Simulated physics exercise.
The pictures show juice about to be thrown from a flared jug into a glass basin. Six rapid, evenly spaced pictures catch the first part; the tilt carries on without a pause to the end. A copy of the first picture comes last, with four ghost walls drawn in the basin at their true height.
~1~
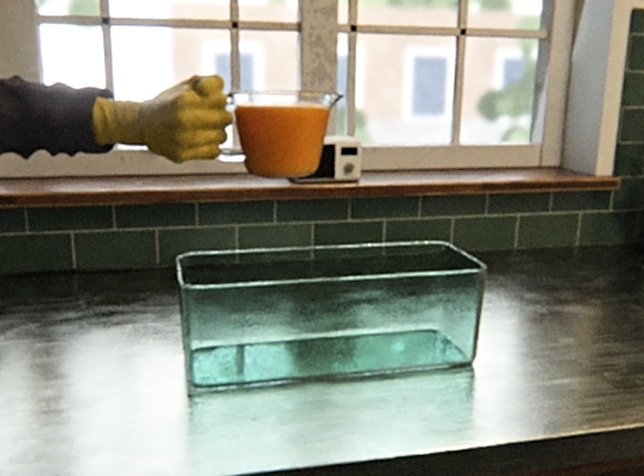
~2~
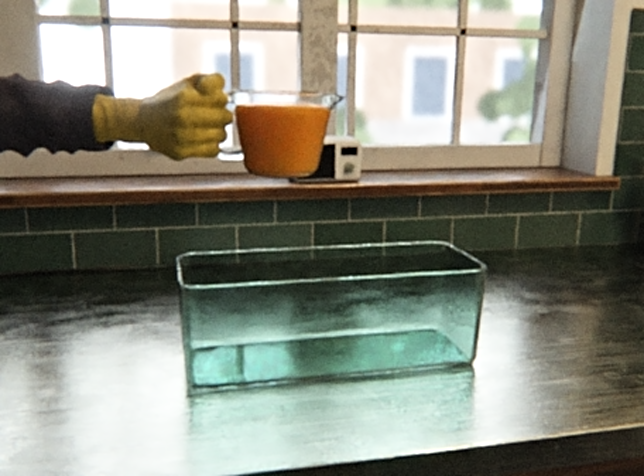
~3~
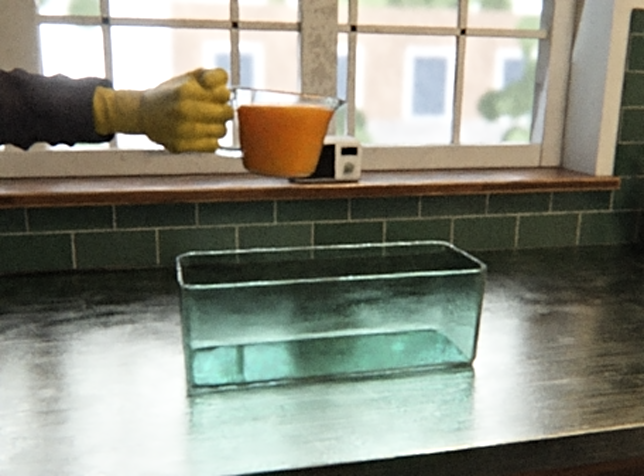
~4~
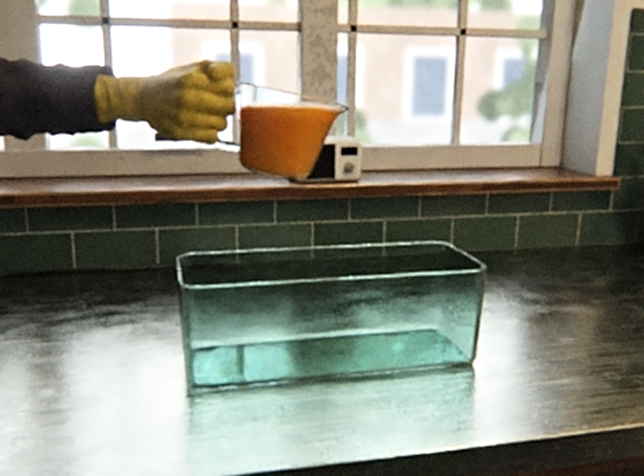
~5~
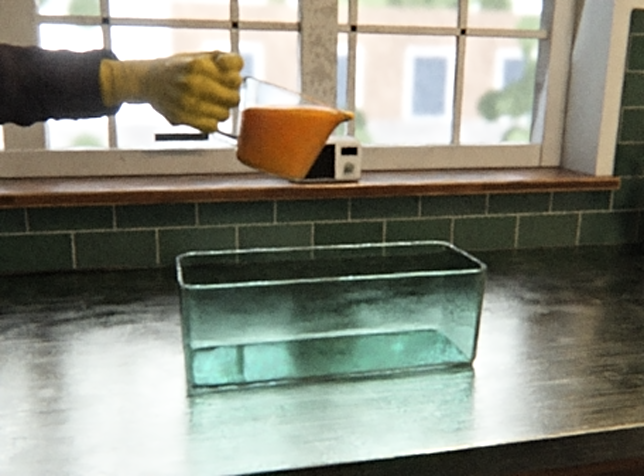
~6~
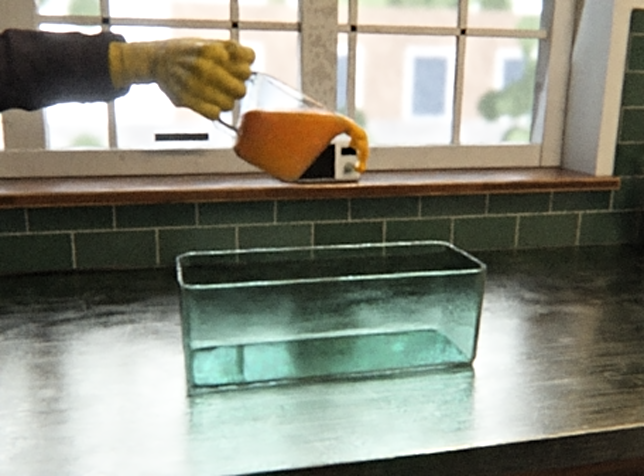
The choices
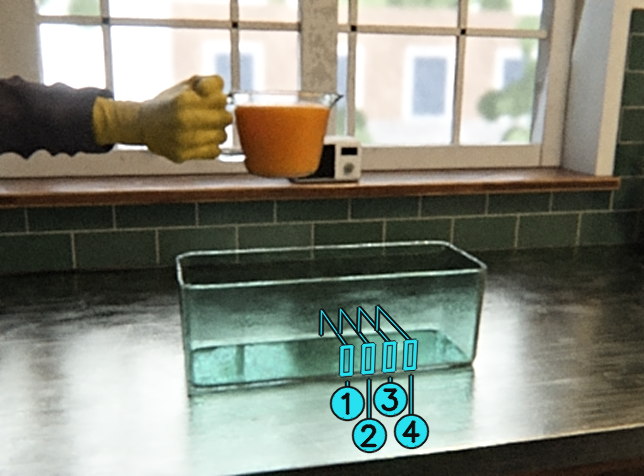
Orange juice starting over the lip of a glass jug as a yellow-gloved hand tilts it rightward above a glass basin.
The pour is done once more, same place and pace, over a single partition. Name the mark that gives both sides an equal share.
Go for 4.
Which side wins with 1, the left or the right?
More ends on the right.
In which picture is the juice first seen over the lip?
In picture 5.
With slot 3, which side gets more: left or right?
The right one.
In cyan, 1 at (347, 381); 2 at (369, 379); 3 at (390, 377); 4 at (411, 375).
With 1, about 5 % ends left of the wall and 94 % right of it.
With 2, about 10 % ends left of the wall and 89 % right of it.
With 3, about 25 % ends left of the wall and 74 % right of it.
With 4, about 51 % ends left of the wall and 48 % right of it.
